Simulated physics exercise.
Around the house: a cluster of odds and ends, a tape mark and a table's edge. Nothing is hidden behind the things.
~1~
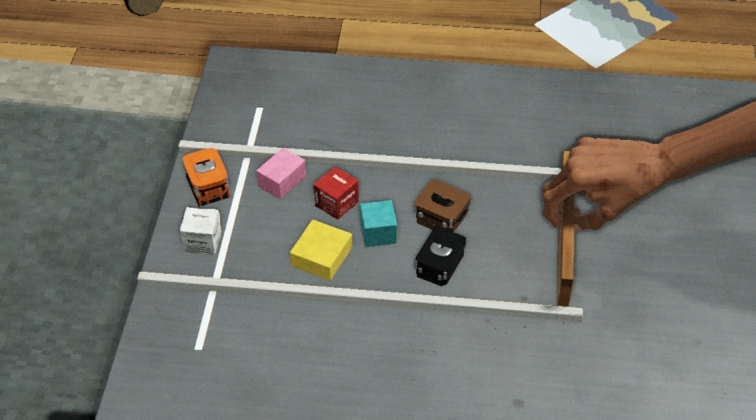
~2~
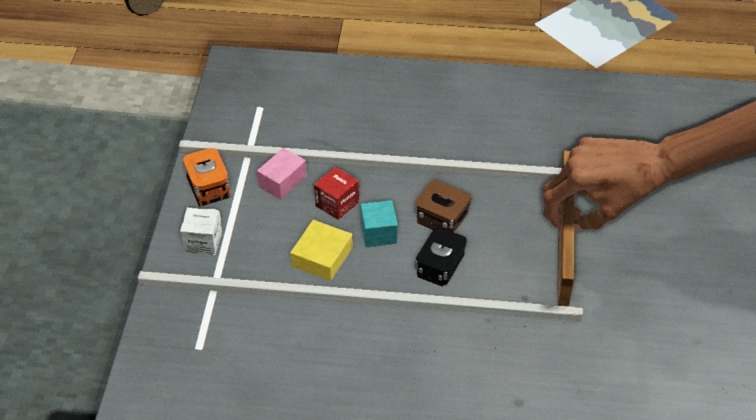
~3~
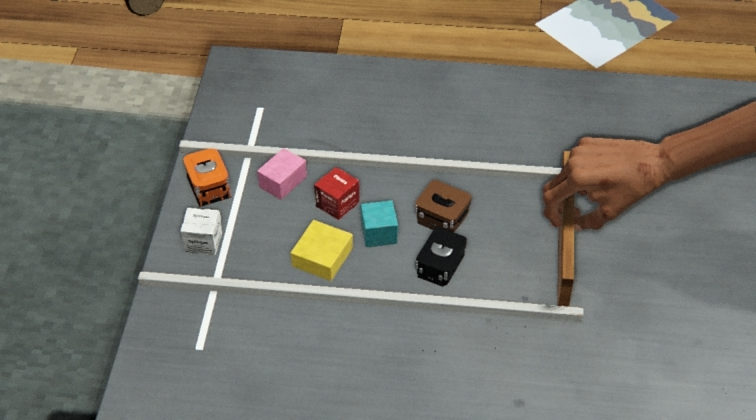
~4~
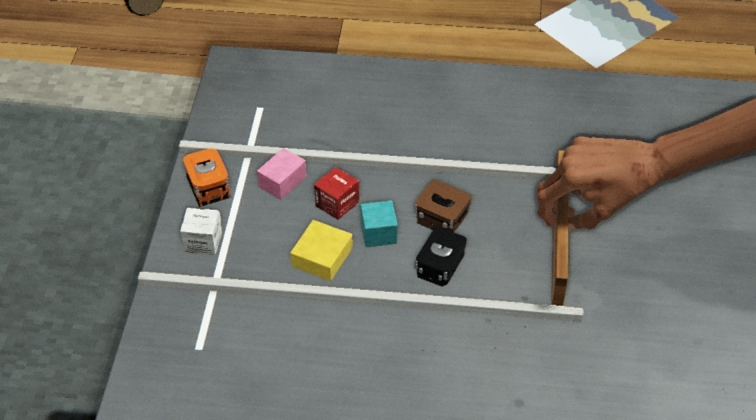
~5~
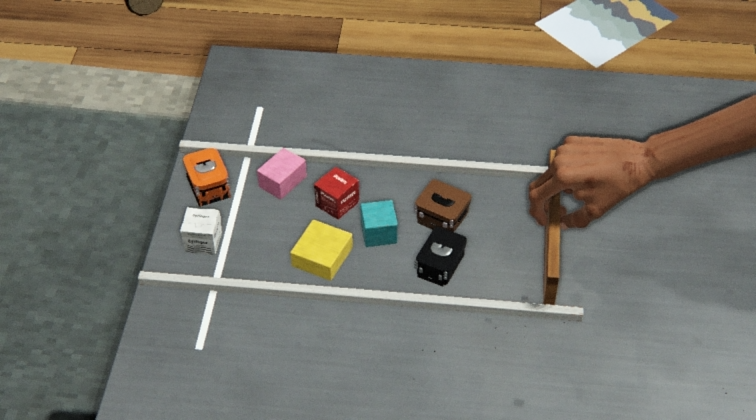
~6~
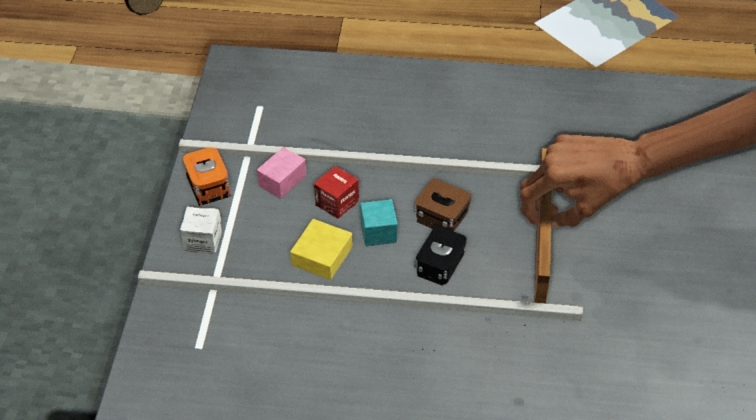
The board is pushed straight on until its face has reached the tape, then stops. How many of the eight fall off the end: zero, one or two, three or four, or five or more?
In the end the number that fall off is one or two.
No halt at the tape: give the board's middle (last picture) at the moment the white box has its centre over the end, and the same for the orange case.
At (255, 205) for the white box; at (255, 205) for the orange case.
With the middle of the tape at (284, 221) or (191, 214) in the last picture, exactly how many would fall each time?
In that order 0 and 5.
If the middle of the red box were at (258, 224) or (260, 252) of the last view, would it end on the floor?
In turn it tumbles off; comes down.
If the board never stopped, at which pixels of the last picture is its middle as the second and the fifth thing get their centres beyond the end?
About (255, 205), then (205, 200).
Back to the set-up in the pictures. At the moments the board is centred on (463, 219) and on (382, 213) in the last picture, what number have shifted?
2 and 5.
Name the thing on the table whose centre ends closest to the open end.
That is the red box.
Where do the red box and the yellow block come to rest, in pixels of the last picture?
About (178, 177), and the other about (165, 248).
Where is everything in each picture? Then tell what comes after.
The first frame shows orange case (207, 177); white box (201, 231); pink block (282, 174); board (566, 228); tape (232, 218).
The second frame shows white box (202, 231); black case (441, 258).
The third frame shows pink block (282, 174); brown case (443, 209).
The fourth frame shows orange case (207, 177); board (561, 227).
The fifth frame shows white box (202, 231); yellow block (322, 250).
The sixth frame shows orange case (207, 176); white box (201, 231); pink block (282, 173); board (544, 225); tape (232, 217).
Soon after, none off yet; orange case at rest near (207, 176); white box at rest near (201, 231); pink block at rest near (282, 173).
Then, none off yet; orange case moved a little near (193, 174); white box moved about its own width near (180, 229); pink block moved about its own width near (262, 163).
At rest, the number that fall off is one or two; fallen, white box and orange case.
